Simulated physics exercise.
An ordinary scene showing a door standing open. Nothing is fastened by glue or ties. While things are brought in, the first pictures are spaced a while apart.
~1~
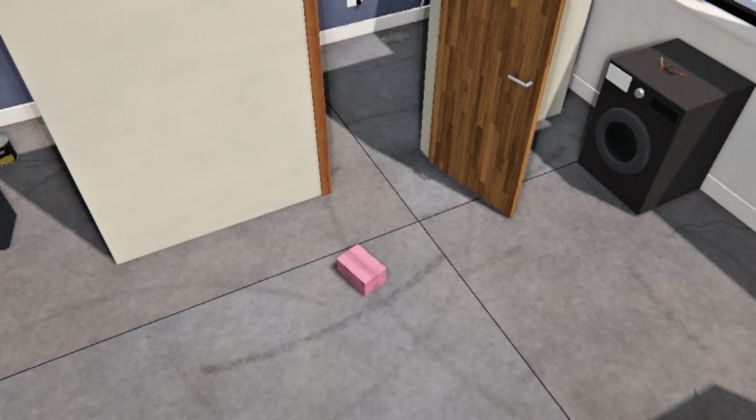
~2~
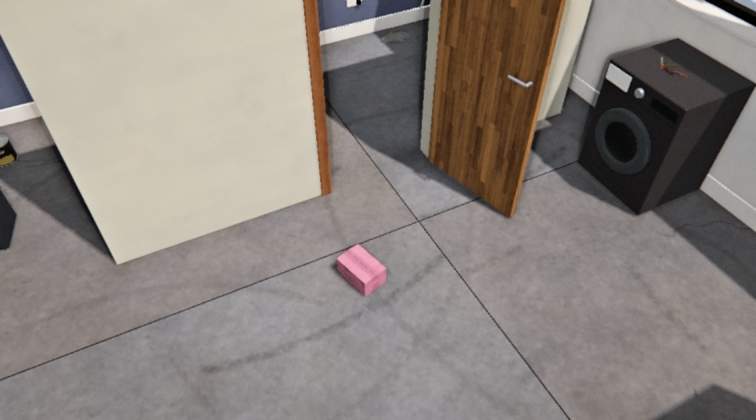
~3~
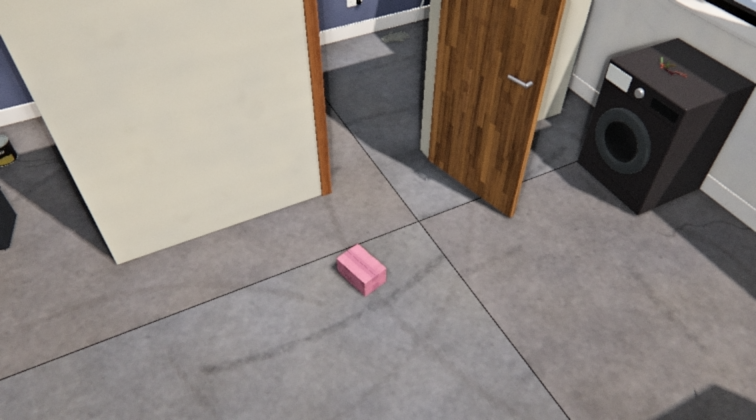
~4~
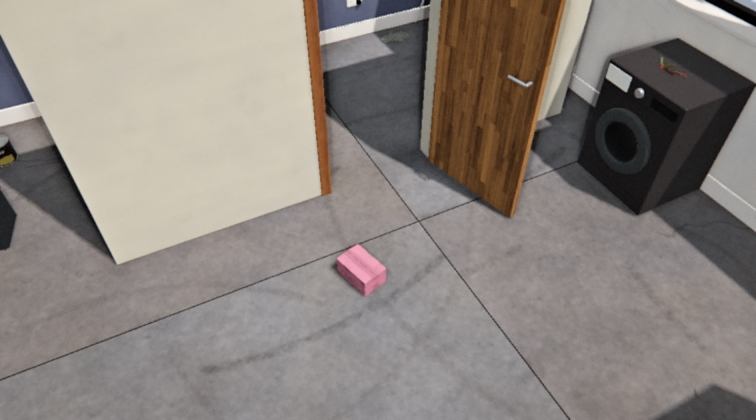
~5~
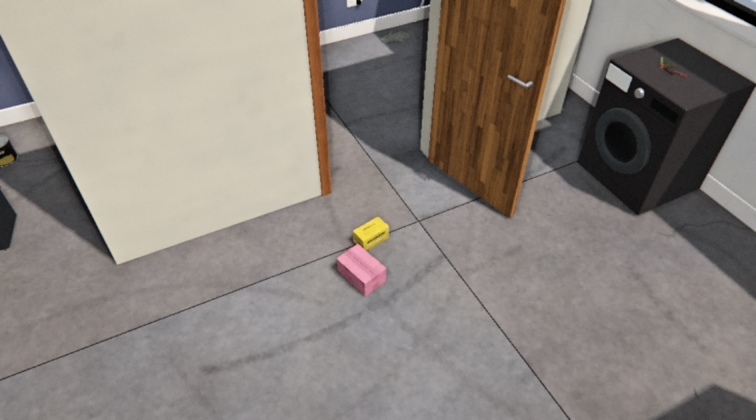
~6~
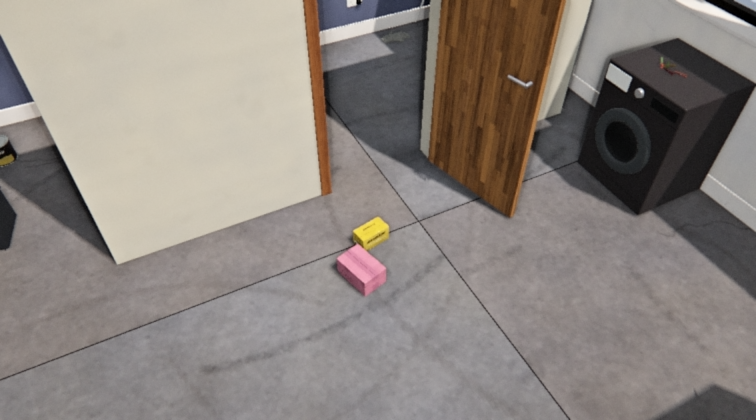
In a grey-floored room with a wooden door standing wide open near a black washing machine, a pink parcel lay still on the floor, and then a yellow box appeared just behind it.
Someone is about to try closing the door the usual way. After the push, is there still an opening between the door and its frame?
No.
Then, 0.50 s past the last view, open by 85°.
Then, 0.80 s past the last view, open by 60°.
Then, 1.10 s past the last view, open by 33°.
Then, 1.30 s past the last view, open by 13°.
Finally, open by 0°; both still in place. Final places as the last picture's camera would see them, yellow box near (371, 235).
